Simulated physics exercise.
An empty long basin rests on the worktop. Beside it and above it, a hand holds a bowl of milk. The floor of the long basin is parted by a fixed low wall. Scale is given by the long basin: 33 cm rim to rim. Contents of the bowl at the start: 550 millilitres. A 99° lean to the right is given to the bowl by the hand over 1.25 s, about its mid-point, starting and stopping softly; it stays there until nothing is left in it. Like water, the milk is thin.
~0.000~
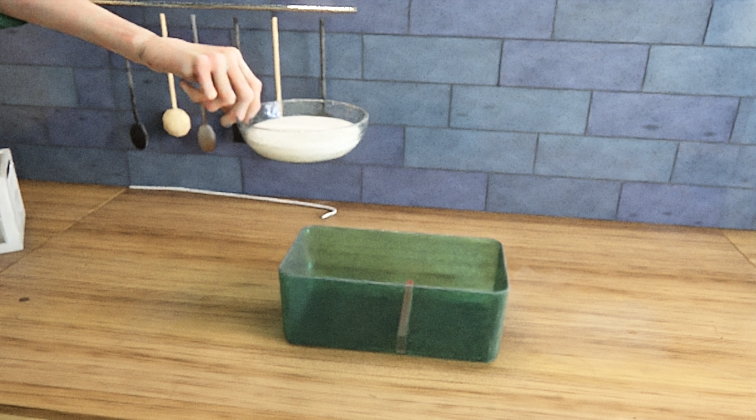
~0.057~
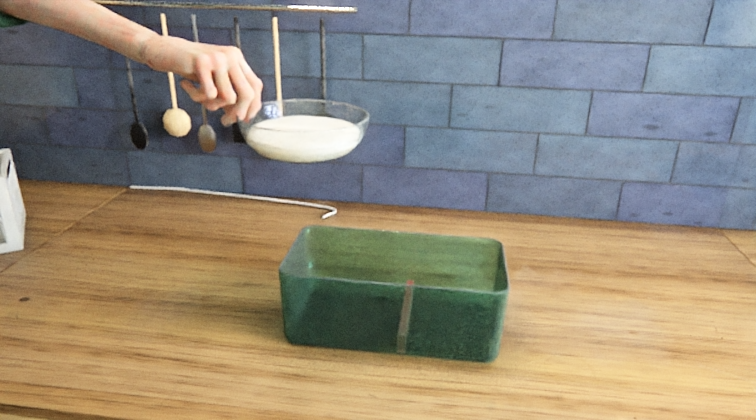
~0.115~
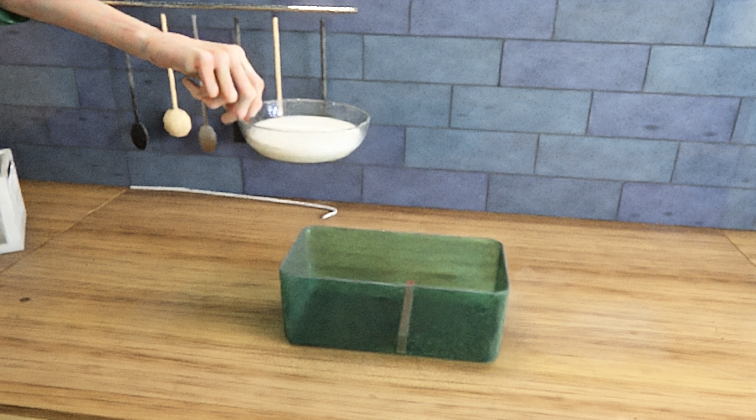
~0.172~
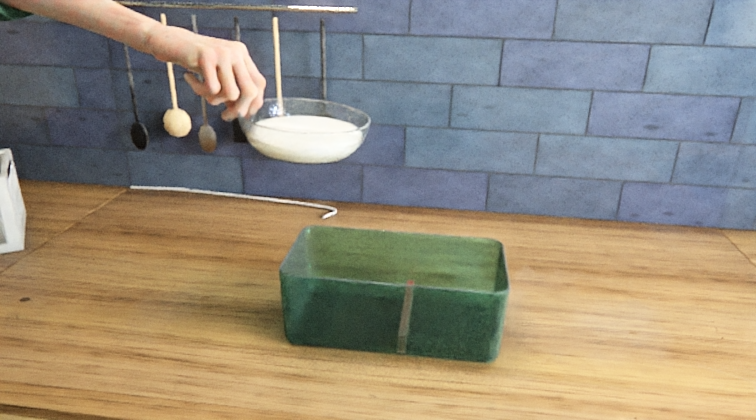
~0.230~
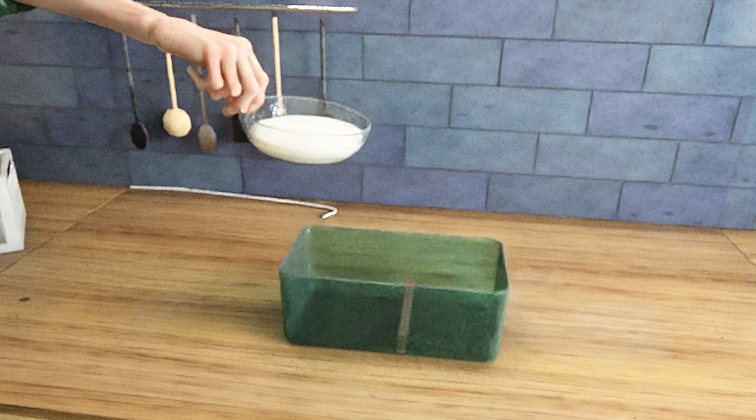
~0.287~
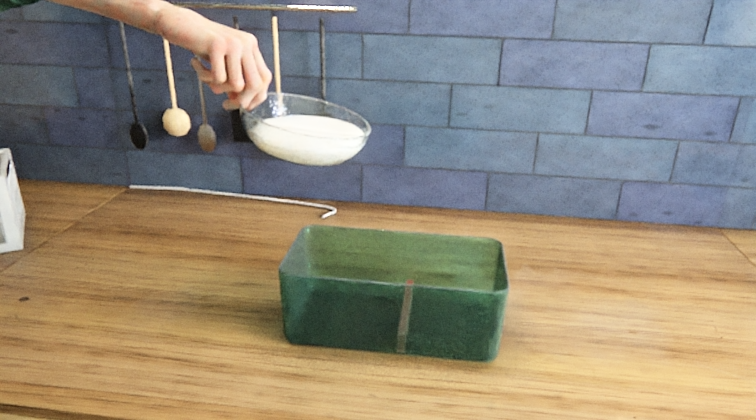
The clip opens on a hand holding a clear glass bowl of milk above and to the left of an empty green basin on a wooden worktop, before a blue brick wall. The hand slowly tilts the bowl slightly to the right, lowering its right rim a little, while the basin stays still.
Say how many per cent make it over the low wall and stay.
About 45 per cent makes it over and stays.
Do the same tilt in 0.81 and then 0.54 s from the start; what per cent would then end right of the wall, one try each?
Try 1: Approx. 40 %; try 2: Approx. 30 %.
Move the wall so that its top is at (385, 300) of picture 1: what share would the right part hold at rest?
That would be about 70 in a hundred, I'd say.
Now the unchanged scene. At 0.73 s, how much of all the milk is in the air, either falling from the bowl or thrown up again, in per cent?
Roughly 44 %.
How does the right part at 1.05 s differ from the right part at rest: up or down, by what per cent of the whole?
The right part's share grows by around 1 per cent.
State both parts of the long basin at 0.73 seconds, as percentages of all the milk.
Left side near 9, right side near 14.
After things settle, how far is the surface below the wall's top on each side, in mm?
For the left, around 22 mm; for the right, around 20 mm.
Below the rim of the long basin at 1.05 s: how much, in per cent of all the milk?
Around 92 in a hundred.
After 0.73 s the tilt is 62° and 34 per cent is still to pour, 9 is left of the wall and 13 right of it.
After 1.05 s the tilt is 93° and 1 per cent is still to pour, 49 is left of the wall and 43 right of it.
After 1.38 s the tilt is 99° and 0 per cent is still to pour, 54 is left of the wall and 45 right of it.
After 1.75 s the tilt is 99° and 0 per cent is still to pour, 54 is left of the wall and 45 right of it.
In the end 54 per cent lies left of the wall, 45 right of it and 1 outside.
